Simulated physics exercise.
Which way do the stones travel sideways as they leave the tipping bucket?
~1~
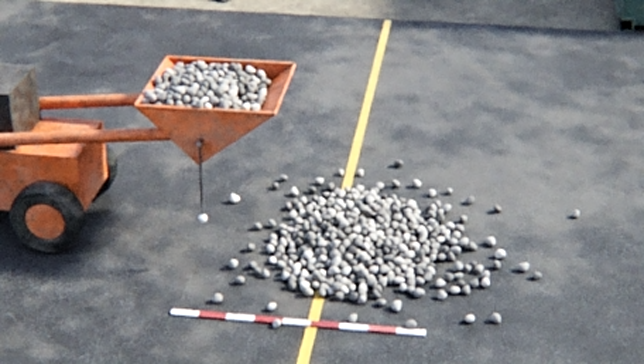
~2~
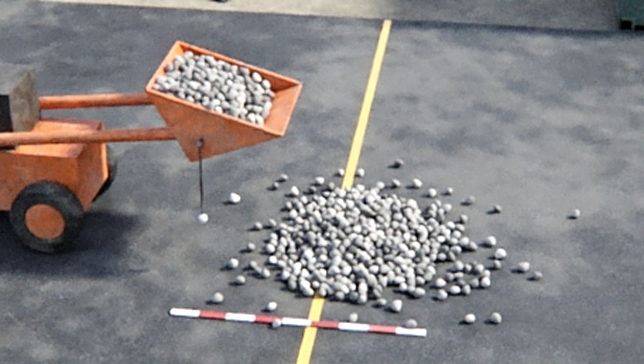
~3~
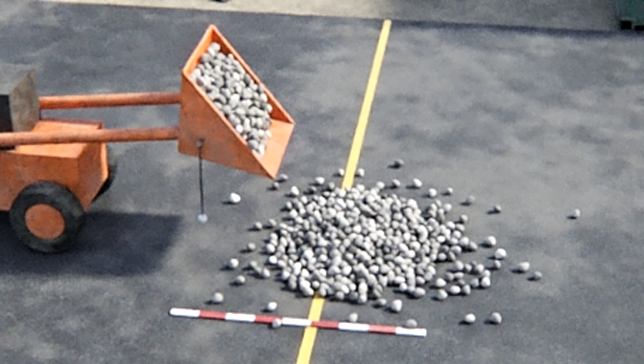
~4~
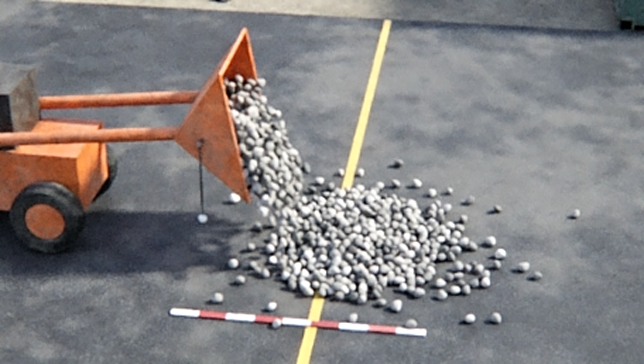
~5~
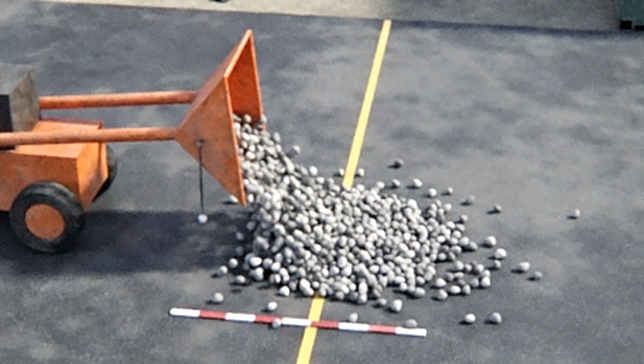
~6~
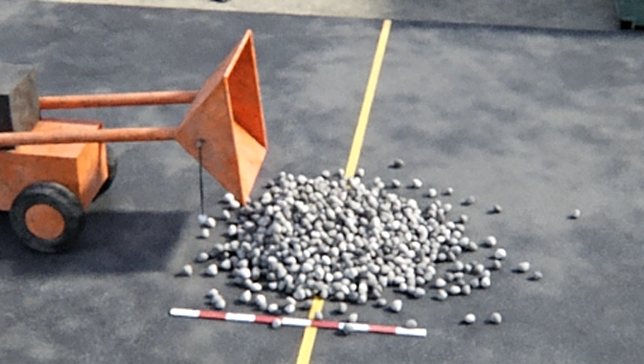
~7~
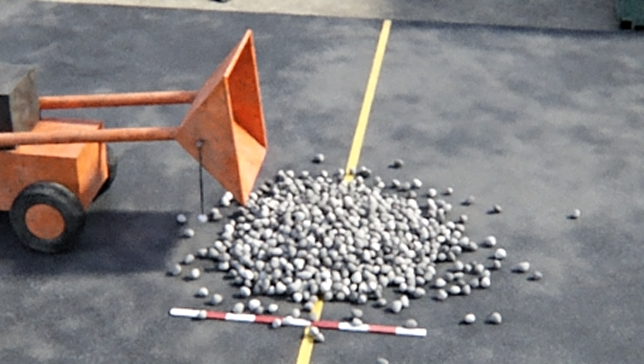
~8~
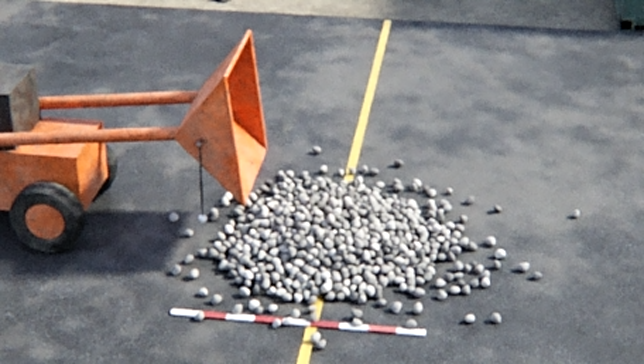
They move to the right as they slide out and drop onto the pile.
